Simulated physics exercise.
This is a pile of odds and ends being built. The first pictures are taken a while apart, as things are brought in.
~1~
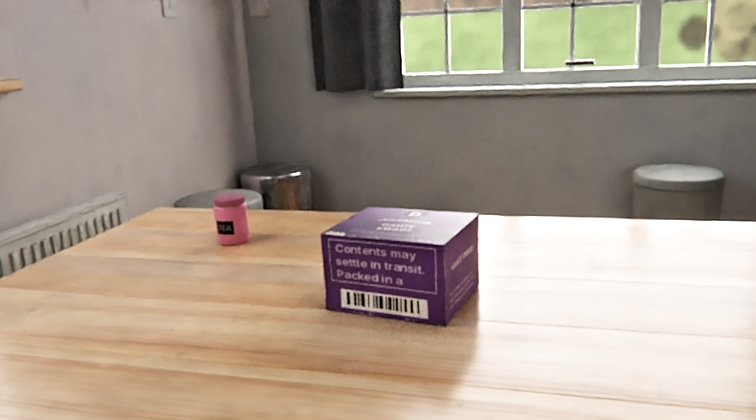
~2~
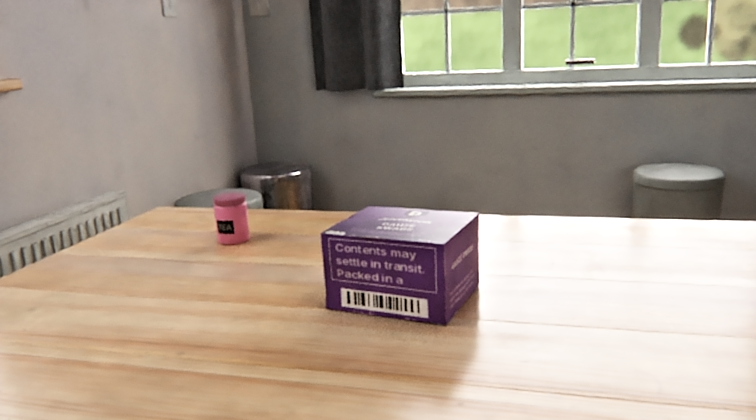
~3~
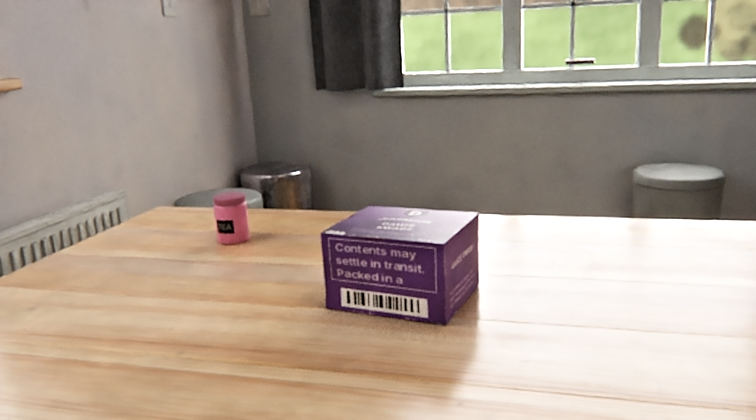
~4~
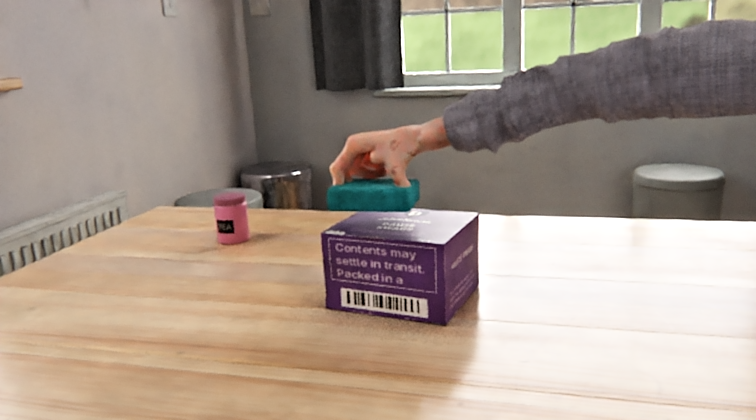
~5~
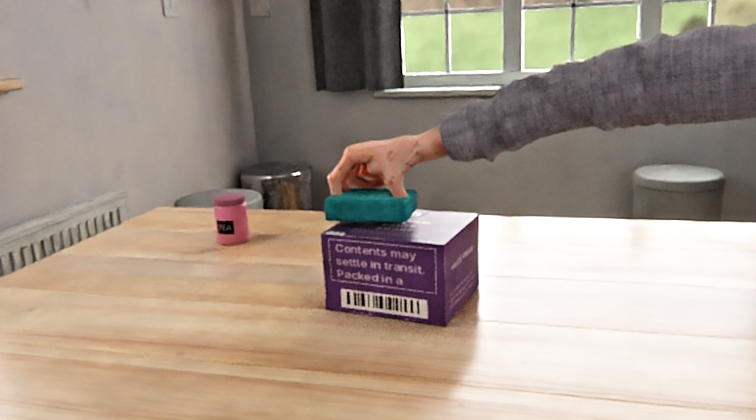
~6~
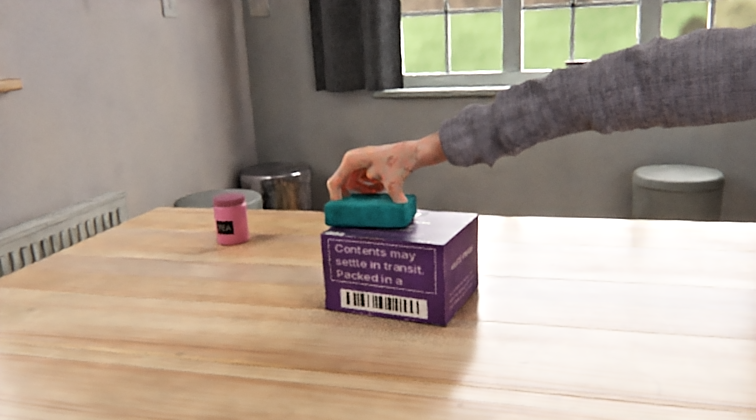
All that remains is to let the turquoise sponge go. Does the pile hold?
Outcome: The pile stays up.
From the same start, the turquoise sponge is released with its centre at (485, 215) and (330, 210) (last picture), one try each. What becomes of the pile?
First, it gives way; second, it comes apart.
Then, 0.30 s later than the last frame, all is still.
Then, 0.70 s later than the last frame, turquoise sponge resting near (371, 210).
When it is over, all 3 as before. End places, in pixels of the last picture, turquoise sponge near (371, 210). The pile holds.
